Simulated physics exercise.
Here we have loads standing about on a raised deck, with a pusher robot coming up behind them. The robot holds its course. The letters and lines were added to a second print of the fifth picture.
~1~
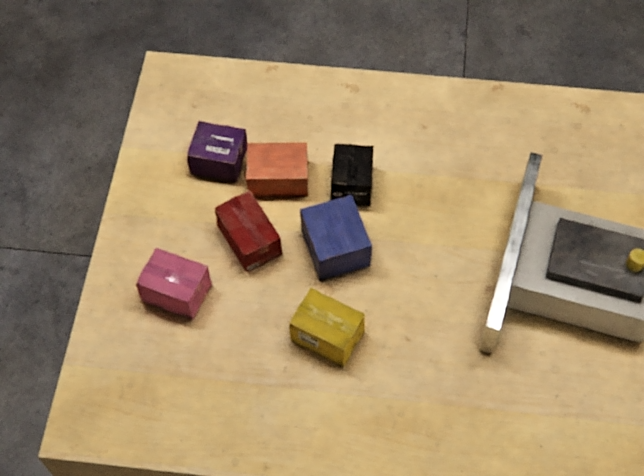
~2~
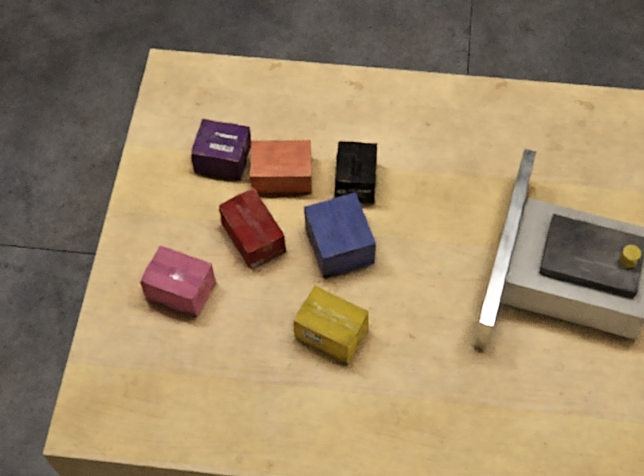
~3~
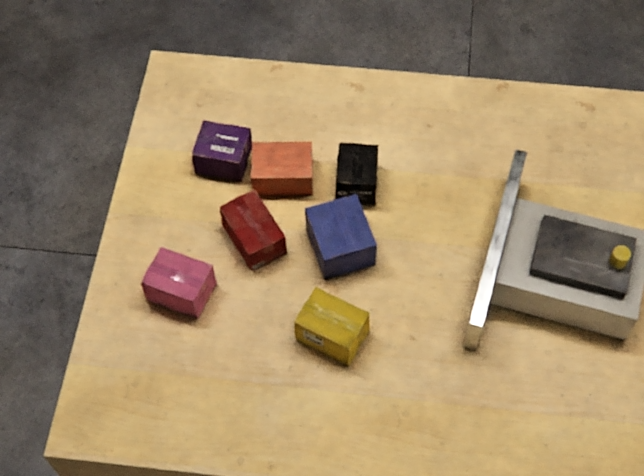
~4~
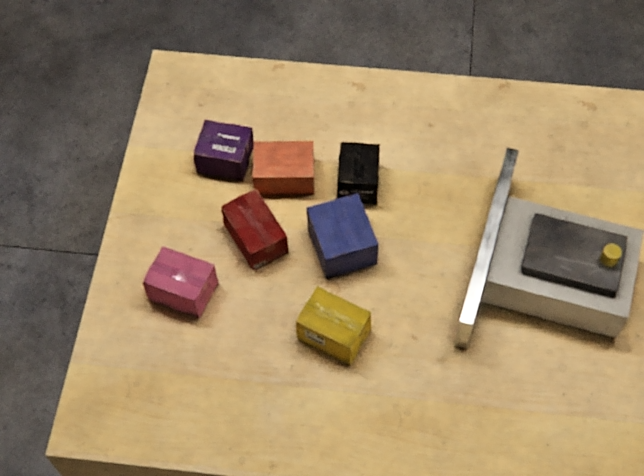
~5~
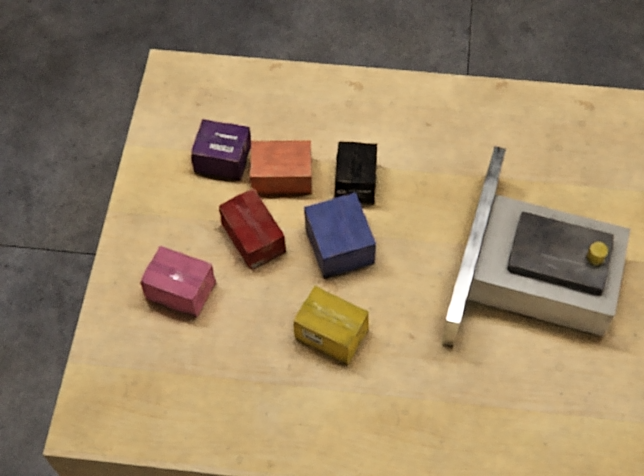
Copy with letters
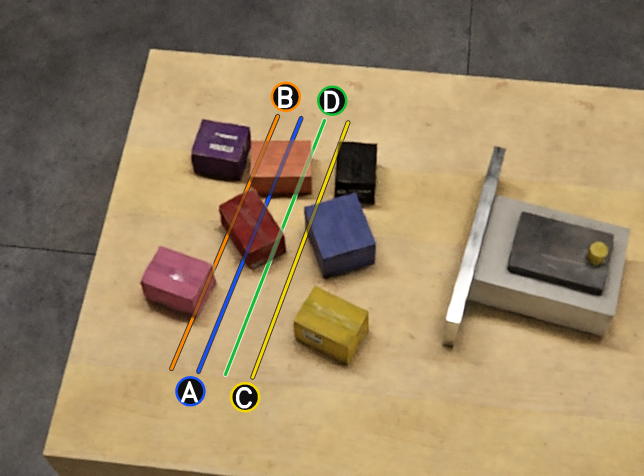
Grey pusher robot with a flat front blade edging slowly left across a wooden deck towards seven scattered, motionless coloured boxes.
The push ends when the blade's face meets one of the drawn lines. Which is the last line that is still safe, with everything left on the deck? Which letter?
Nothing falls up to B.
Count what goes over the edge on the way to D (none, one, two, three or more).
The count is none.
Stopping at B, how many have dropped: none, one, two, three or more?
In all, none.
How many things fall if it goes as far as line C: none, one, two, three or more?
In all, none.
On the marked copy, A at (253, 236); B at (228, 233); C at (304, 241); D at (279, 238).
Taking B. A third of the way, robot (461, 240); yellow parcel (318, 325); pink box (179, 282).
Two thirds of the way, robot (368, 231); purple parcel (195, 143); red box (215, 223).
When it is over, robot (301, 225); purple parcel (135, 137); red box (153, 216); nothing has fallen.
As for the rest, A is safe but short; C is safe but short; D is safe but short.
